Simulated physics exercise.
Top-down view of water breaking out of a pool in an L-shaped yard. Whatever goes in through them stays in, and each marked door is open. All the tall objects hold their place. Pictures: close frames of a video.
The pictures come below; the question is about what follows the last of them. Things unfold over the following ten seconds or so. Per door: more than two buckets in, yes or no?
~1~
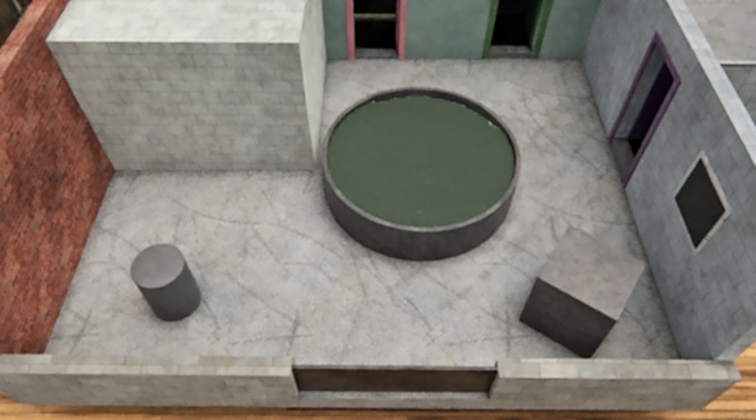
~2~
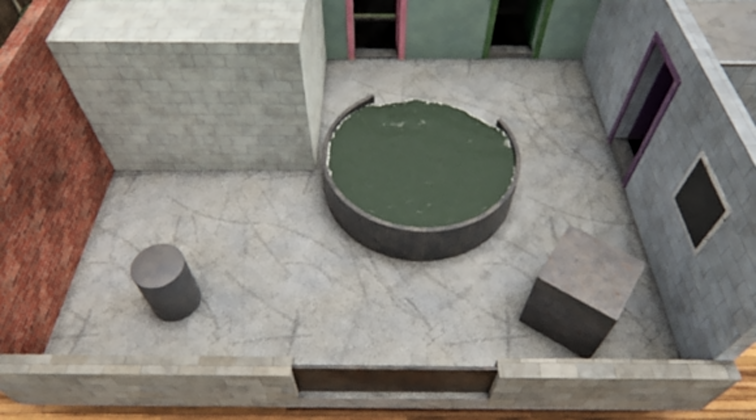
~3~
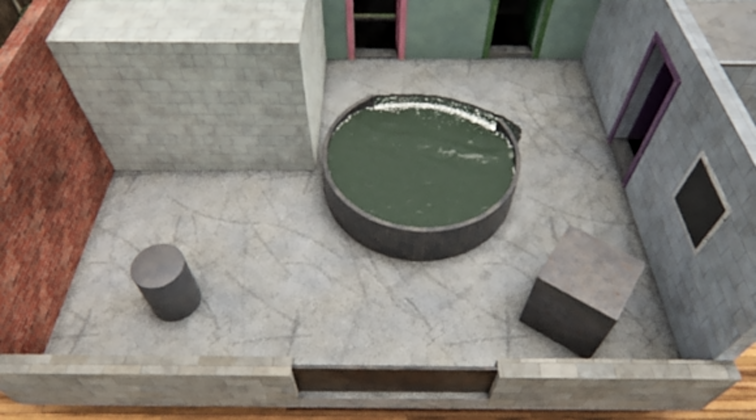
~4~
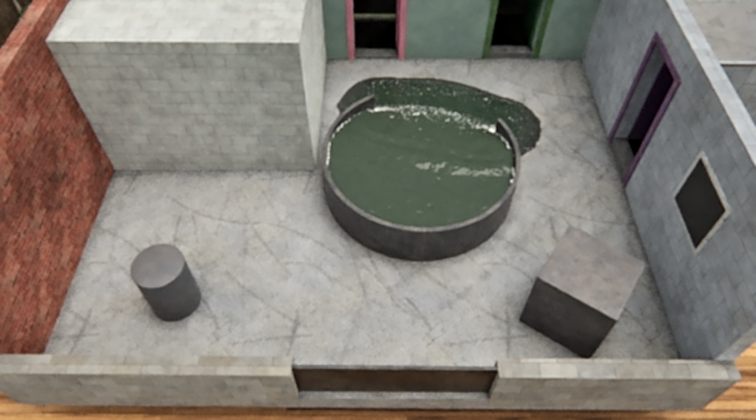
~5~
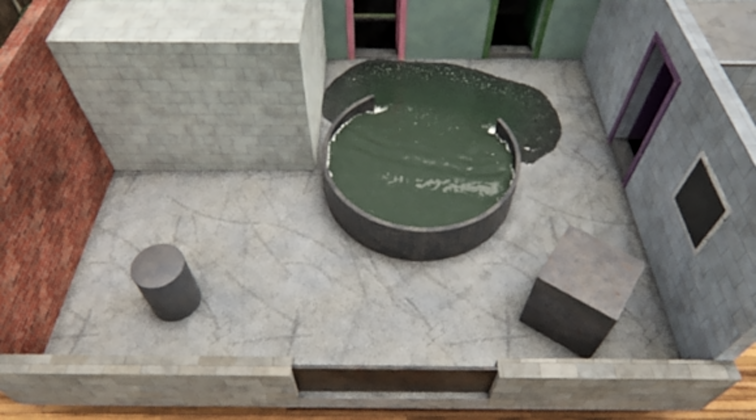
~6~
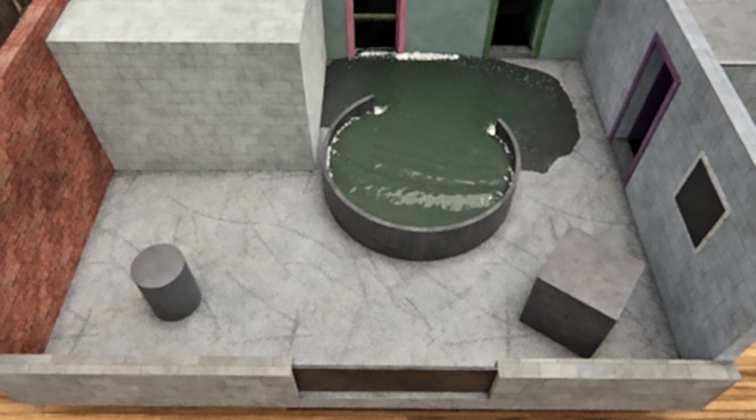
Green door yes, pink door yes, purple door no.
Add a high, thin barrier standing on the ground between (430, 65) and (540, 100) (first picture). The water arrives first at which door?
The pink-painted one comes first.
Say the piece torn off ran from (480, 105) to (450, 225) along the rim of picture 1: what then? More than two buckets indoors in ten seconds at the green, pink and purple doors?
In order, green door overshoots the limit, pink door overshoots the limit, purple door overshoots the limit.
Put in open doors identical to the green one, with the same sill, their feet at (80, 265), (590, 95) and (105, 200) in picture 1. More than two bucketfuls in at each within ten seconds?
As listed: Keeps below it, passes that mark, lets less in.
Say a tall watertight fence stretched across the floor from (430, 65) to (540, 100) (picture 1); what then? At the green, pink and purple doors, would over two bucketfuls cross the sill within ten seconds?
The green one falls short, the pink one exceeds it, the purple one falls short.
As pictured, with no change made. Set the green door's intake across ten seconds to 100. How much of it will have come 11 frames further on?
It works out at roughly 35 percent of the ten-second total.
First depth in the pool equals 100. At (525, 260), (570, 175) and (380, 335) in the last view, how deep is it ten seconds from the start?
The depths come to near 12, 12 and 10 per cent respectively.
A moment on, water covers 25 % of the floor; the green door over two buckets in, the pink door far over two buckets in, the purple door wet at the sill, nothing in.
Next, water covers 25 % of the floor; the green door far over two buckets in, the pink door far over two buckets in, the purple door wet at the sill, nothing in.
Then, water covers 40 % of the floor; the green door far over two buckets in, the pink door far over two buckets in, the purple door wet at the sill, nothing in.
Later, water covers 75 % of the floor; the green door far over two buckets in, the pink door far over two buckets in, the purple door wet at the sill, nothing in.
In the end, water covers 95 % of the floor; the green door far over two buckets in, the pink door far over two buckets in, the purple door wet at the sill, nothing in.
